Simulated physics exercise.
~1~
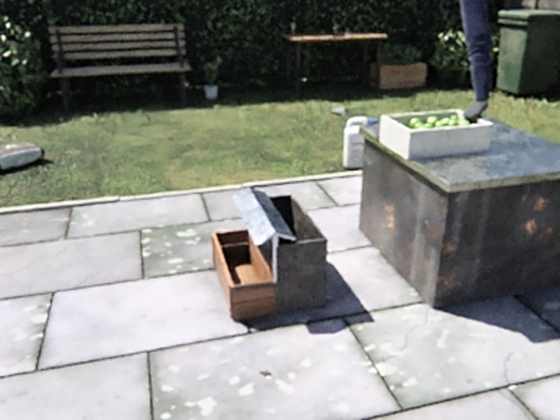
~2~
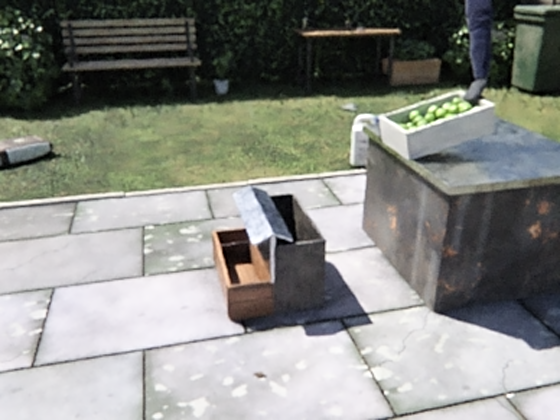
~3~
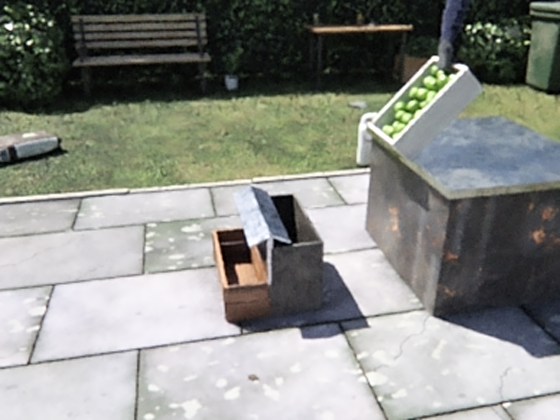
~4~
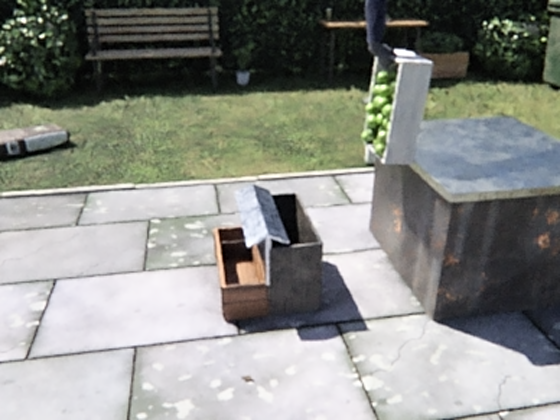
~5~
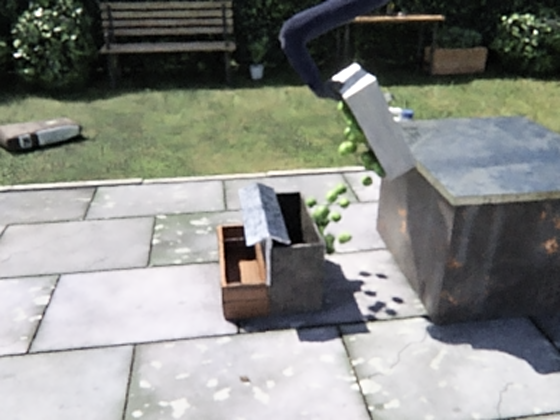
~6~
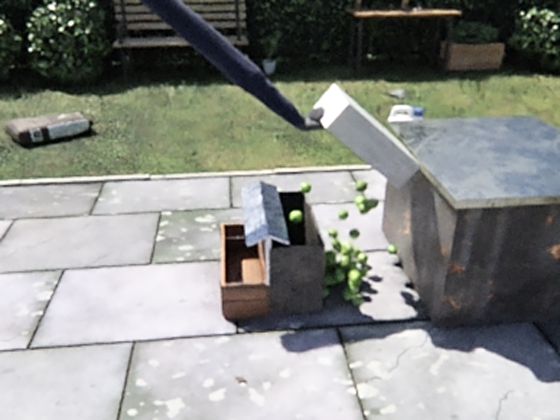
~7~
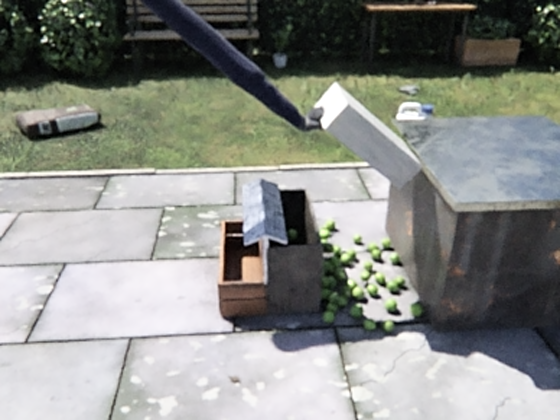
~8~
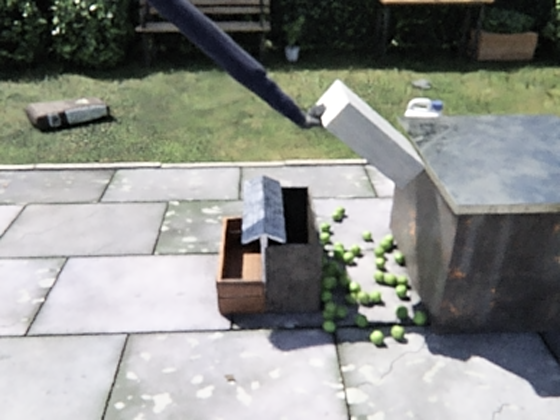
On a sunny garden patio, a dark arm tips a white crate, spilling green apples mostly onto paving beside a black box.
